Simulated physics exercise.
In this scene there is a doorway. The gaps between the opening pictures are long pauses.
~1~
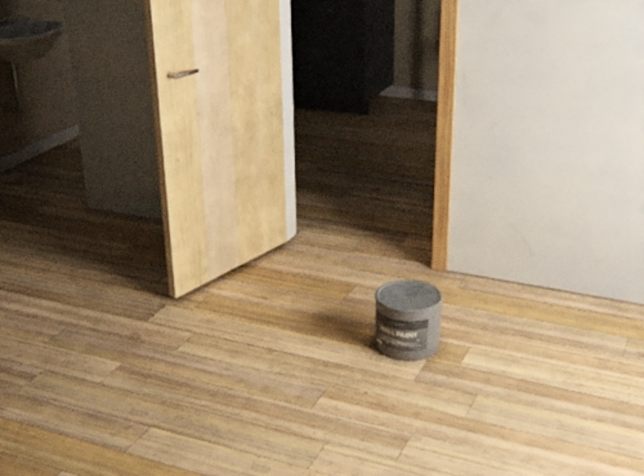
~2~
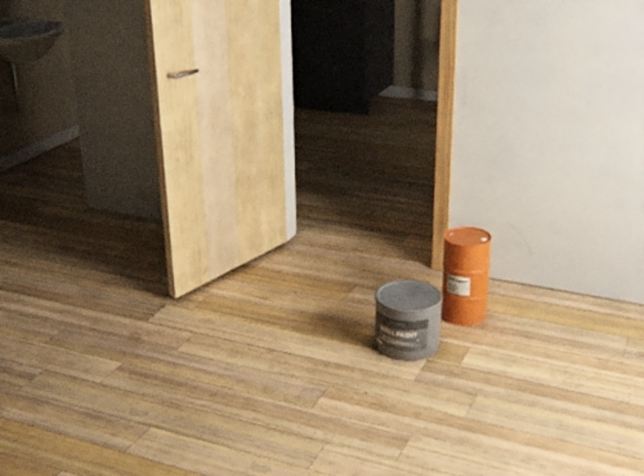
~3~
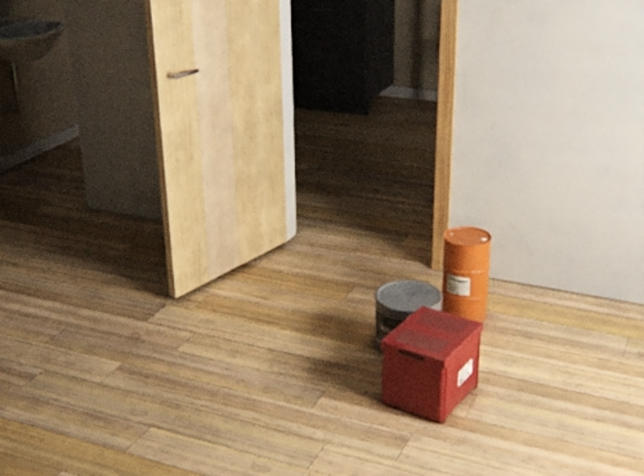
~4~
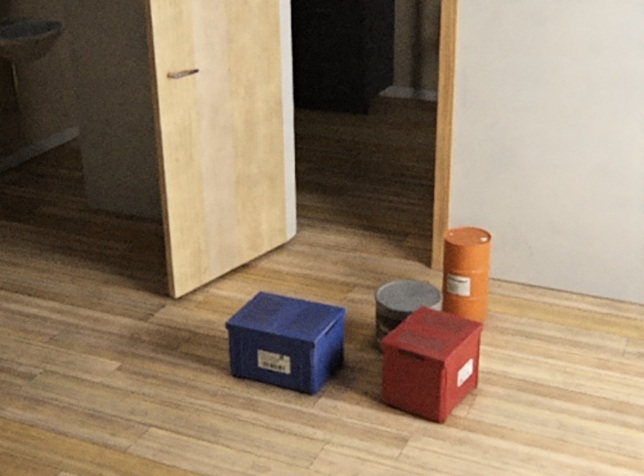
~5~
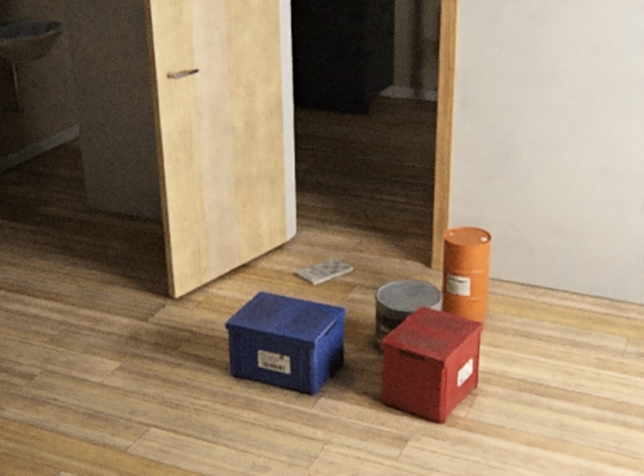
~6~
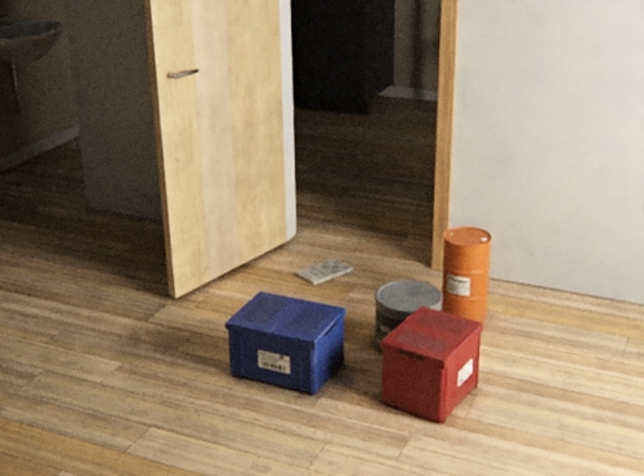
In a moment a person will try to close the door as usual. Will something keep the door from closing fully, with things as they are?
No, it goes all the way.
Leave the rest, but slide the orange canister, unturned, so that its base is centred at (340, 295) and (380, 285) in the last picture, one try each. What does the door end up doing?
Try one: Gets held up; try two: Gets held up.
Then, 0.60 s past the last view, open by 83°.
Then, 1.10 s past the last view, open by 44°.
Then, 1.40 s past the last view, open by 19°.
Finally, open by 0°; all 5 still in place. Final places as the last picture's camera would see them, white book near (324, 271).
